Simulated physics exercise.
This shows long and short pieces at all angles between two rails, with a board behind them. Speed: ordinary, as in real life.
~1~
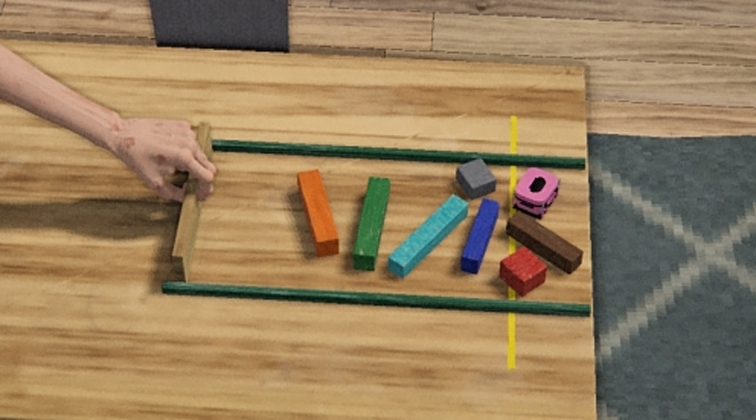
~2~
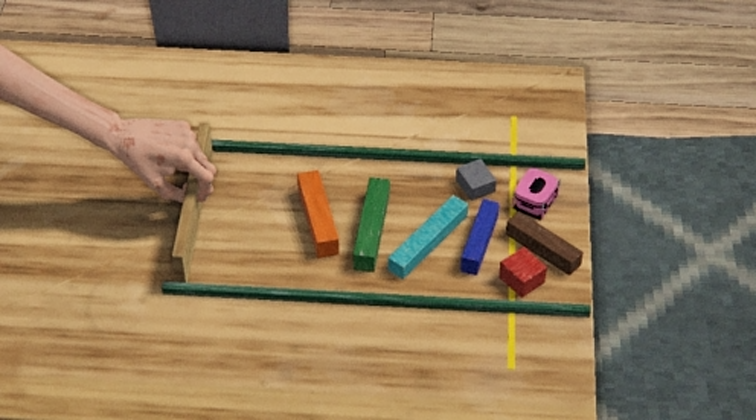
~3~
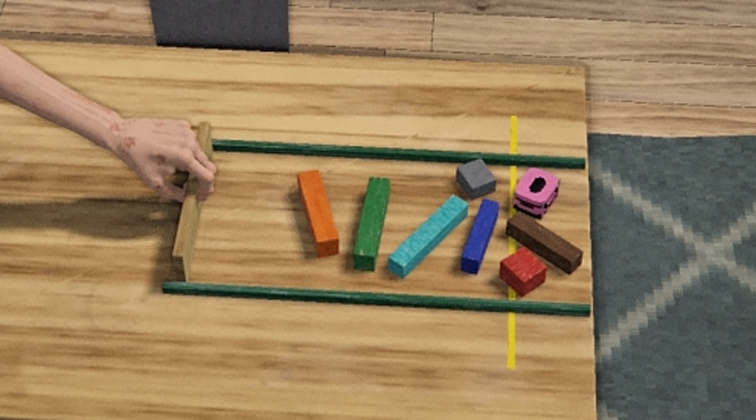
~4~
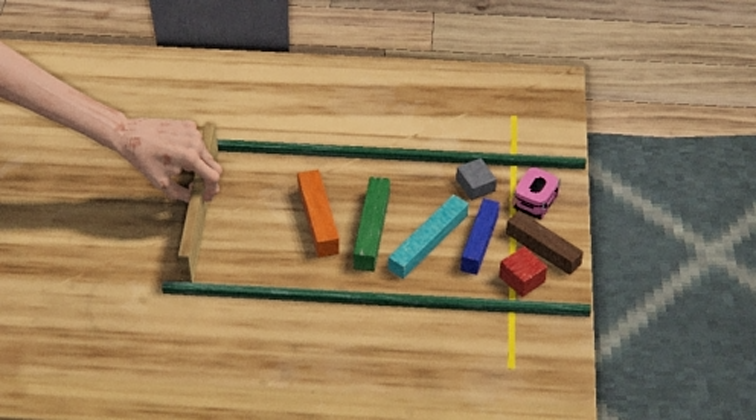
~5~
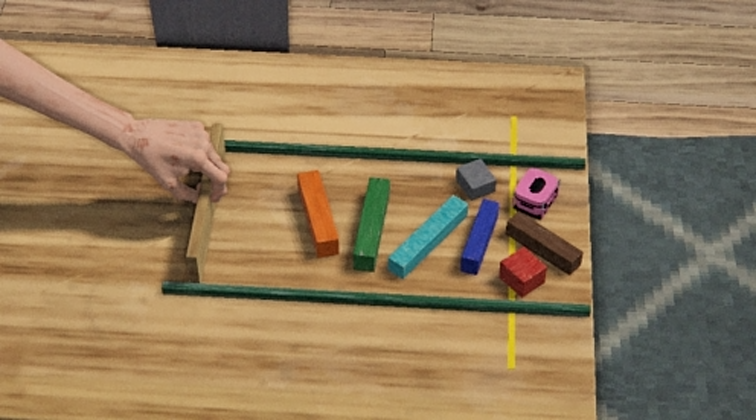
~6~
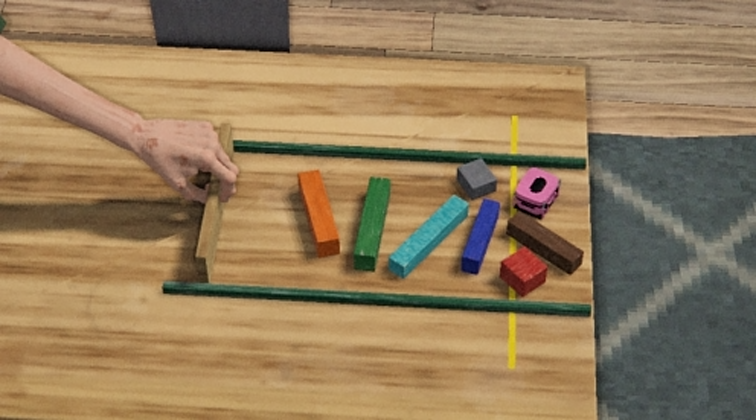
At the start, a hand holds a wooden board at the left end of two green rails, with colourful bars and blocks lying at various angles between them. The hand stays nearly still, then slides the board slightly right, while the pieces, some near the yellow tape, remain in place.
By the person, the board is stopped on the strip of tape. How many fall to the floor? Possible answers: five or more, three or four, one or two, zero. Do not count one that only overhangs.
Band: One to two.
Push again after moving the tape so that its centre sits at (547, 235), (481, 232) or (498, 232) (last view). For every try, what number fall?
The counts: 5, 0 and 1.
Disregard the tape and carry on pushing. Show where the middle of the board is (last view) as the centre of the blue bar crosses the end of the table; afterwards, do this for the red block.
Around (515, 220), then around (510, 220).
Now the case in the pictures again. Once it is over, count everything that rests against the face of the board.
It touches 2.
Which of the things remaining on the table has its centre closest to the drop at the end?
The one out in front is the blue bar.
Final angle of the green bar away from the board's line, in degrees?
The angle is some 0°.
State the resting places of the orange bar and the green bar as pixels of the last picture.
Positions - first (525, 224), then (547, 233).
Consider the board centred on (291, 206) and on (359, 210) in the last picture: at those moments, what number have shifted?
Moved so far: 0, later 3.
Soon after, none off yet; brown bar at rest near (545, 242); pink case at rest near (536, 194); red block at rest near (524, 272).
After that, none off yet; brown bar displaced a little near (575, 244); pink case moving near (542, 189); red block displaced about its own width near (555, 282).
In the end, the number that fall off is one or two; gone, red block and brown bar.
